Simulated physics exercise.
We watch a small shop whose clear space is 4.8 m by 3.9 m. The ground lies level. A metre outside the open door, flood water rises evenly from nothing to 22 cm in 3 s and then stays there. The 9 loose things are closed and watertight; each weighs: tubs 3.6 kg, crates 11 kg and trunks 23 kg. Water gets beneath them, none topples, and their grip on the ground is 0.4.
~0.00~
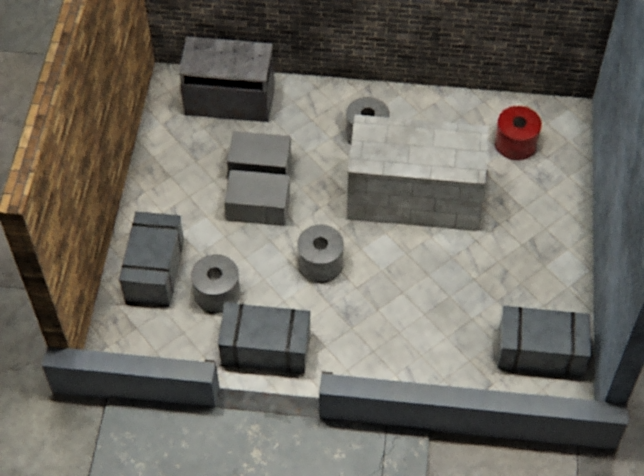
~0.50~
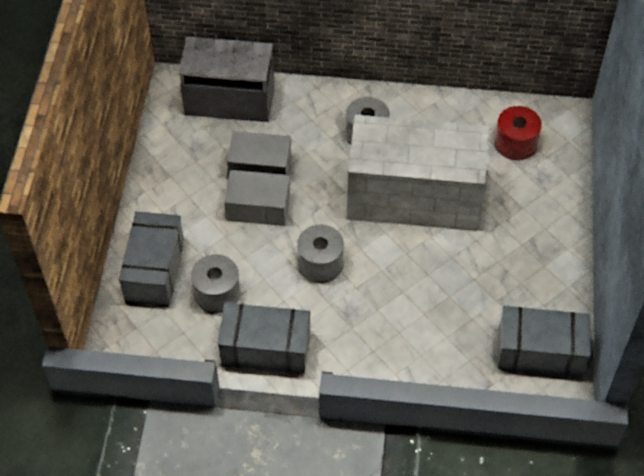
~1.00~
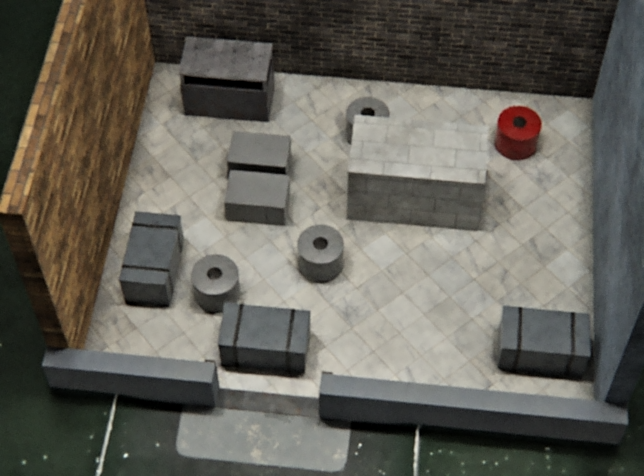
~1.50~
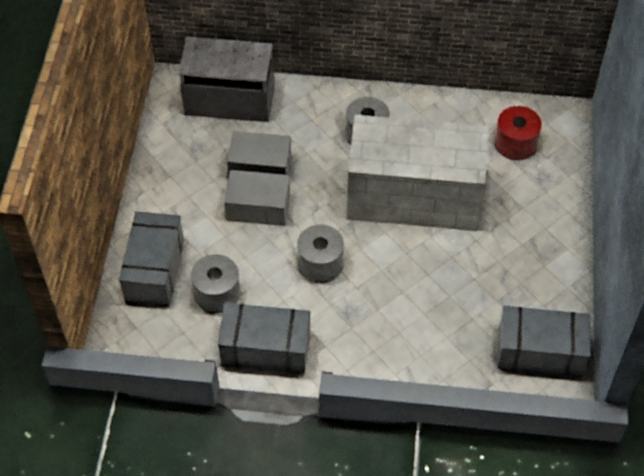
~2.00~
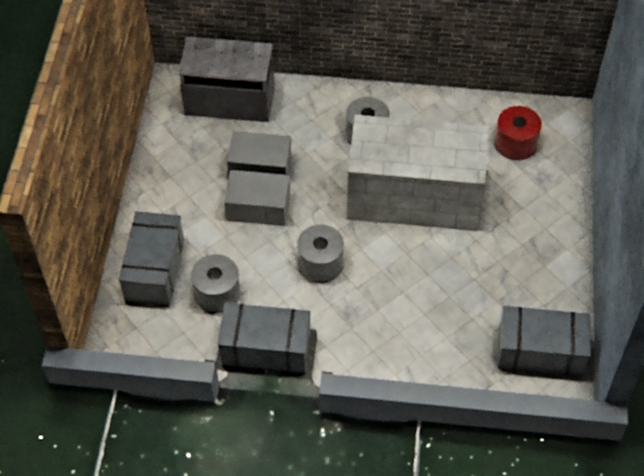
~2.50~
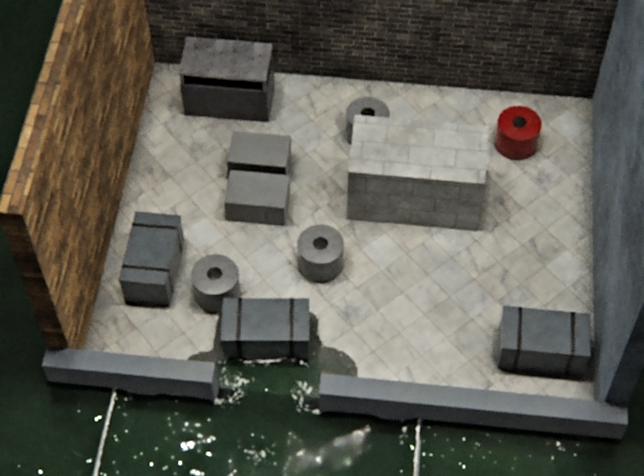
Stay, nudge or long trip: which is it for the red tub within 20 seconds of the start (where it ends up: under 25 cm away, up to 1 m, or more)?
The red tub gets carried off.
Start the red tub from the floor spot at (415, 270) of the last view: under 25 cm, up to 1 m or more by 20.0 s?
It ends far away.
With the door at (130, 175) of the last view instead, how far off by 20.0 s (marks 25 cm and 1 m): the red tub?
In that case the red tub ends far away.
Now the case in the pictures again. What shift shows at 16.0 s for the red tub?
Roughly 250 cm by then.
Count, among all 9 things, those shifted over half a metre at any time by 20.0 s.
9 of them.
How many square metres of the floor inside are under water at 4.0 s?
About 6.0 m2.
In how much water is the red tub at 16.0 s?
Roughly 11 cm.
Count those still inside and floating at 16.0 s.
9 of them.
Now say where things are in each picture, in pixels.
The red tub at (520, 123), on the bottom; water covers 0.0 m2; 0 of 9 have shifted, in the first picture.
The red tub at (520, 123), on the bottom; water covers 0.0 m2; 0 of 9 have shifted, in the second picture.
The red tub at (520, 123) rests on the ground; water covers 0.0 m2; 0 of 9 have shifted, in the third picture.
The red tub at (520, 123), on the bottom; 0.0 m2 under water; 0 of 9 have shifted, in the fourth picture.
The red tub at (520, 123) rests on the ground; 0.2 m2 under water; 0 of 9 have shifted, in the fifth picture.
The red tub at (520, 123) rests on the ground; 0.5 m2 under water; 1 of 9 have shifted, in the sixth picture.
After 4.0 s the red tub is near (520, 123), 0.0 m from its start, aground; 0 afloat.
After 9.0 s the red tub is near (520, 135), 0.2 m from its start, afloat; 7 afloat.
After 16.0 s the red tub is near (518, 341), 2.6 m from its start, afloat; 9 afloat.
After 20.0 s the red tub is near (359, 212), 2.0 m from its start, afloat; 9 afloat.
